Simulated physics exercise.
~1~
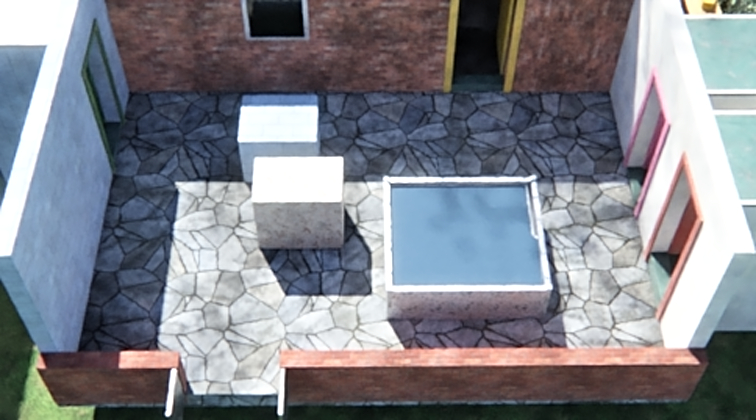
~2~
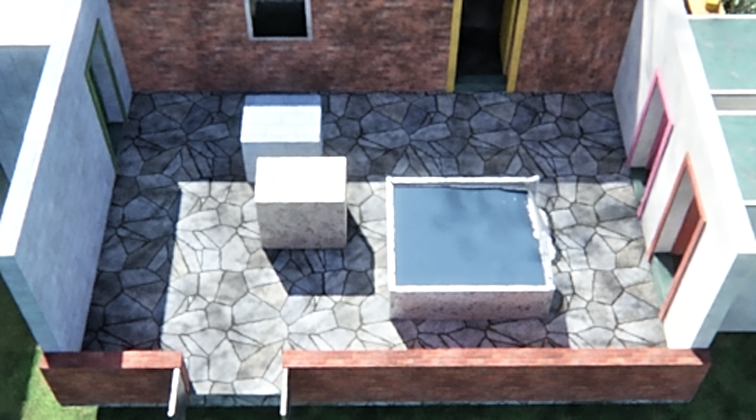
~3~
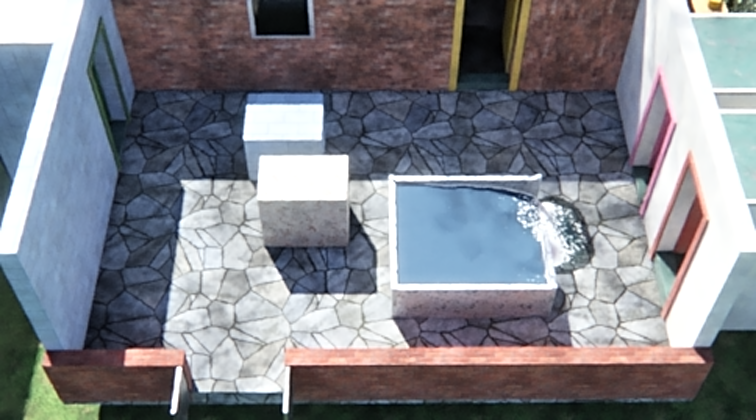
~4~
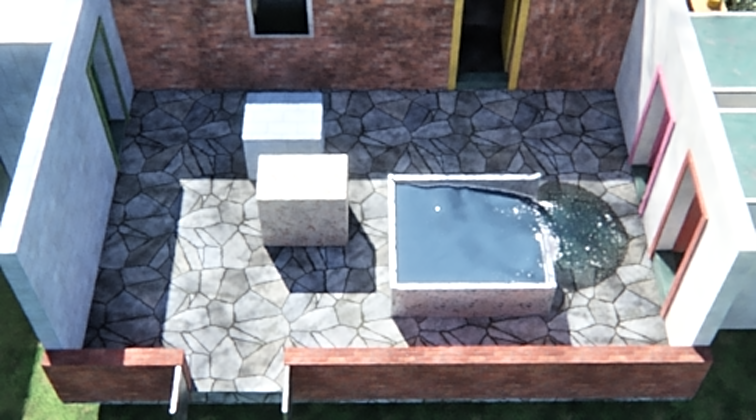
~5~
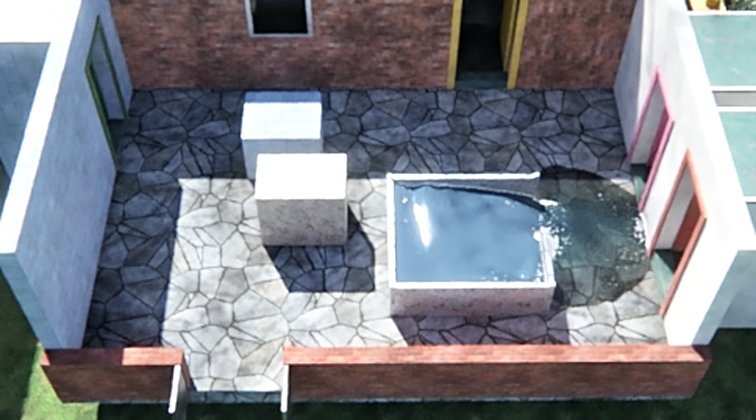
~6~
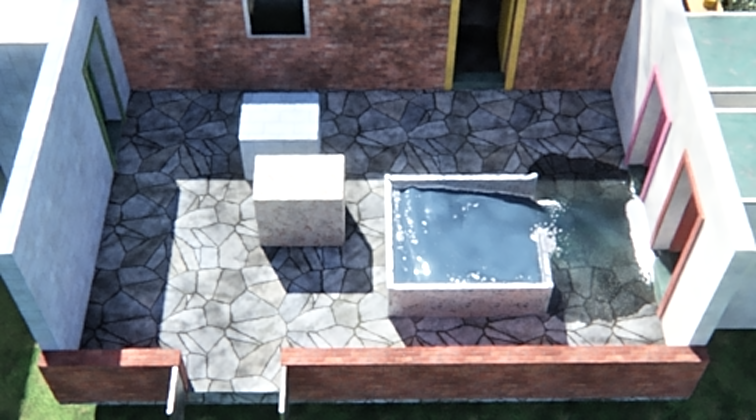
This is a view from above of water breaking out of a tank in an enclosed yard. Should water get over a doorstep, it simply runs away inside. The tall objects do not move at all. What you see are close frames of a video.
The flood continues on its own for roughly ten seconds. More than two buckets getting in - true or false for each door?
Green door: False; yellow door: False; red door: False; pink door: True.
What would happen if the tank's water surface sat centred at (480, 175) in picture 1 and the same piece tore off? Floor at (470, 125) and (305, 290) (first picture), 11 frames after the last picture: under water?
Taking them in the order given, I'd call it drenched and then not reached.
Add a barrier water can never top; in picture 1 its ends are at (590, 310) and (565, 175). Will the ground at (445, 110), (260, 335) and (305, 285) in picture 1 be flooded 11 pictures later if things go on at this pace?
Taking the points in the order given, they are inundated, high and dry and high and dry.
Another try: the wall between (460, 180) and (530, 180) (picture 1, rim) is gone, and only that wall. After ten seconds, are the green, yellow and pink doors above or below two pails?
My guess is the green one is safe, the yellow one breaks the limit, and the pink one breaks the limit.
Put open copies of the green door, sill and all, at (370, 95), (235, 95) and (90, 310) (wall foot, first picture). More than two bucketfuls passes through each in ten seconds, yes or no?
First stays short of it, second stays short of it, third stays short of it.
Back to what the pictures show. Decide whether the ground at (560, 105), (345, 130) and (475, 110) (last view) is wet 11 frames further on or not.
As listed, the points end up soaked, high and dry and high and dry.
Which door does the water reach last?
I say the green-painted one.
A moment on, water covers 15 % of the floor; the green door not reached, the yellow door not reached, the red door wet at the sill, nothing in, the pink door over two buckets in.
Next, water covers 20 % of the floor; the green door not reached, the yellow door not reached, the red door under two buckets in, the pink door far over two buckets in.
Then, water covers 35 % of the floor; the green door not reached, the yellow door wet at the sill, nothing in, the red door under two buckets in, the pink door far over two buckets in.
Later, water covers 70 % of the floor; the green door not reached, the yellow door wet at the sill, nothing in, the red door under two buckets in, the pink door far over two buckets in.
In the end, water covers 95 % of the floor; the green door wet at the sill, nothing in, the yellow door wet at the sill, nothing in, the red door under two buckets in, the pink door far over two buckets in.
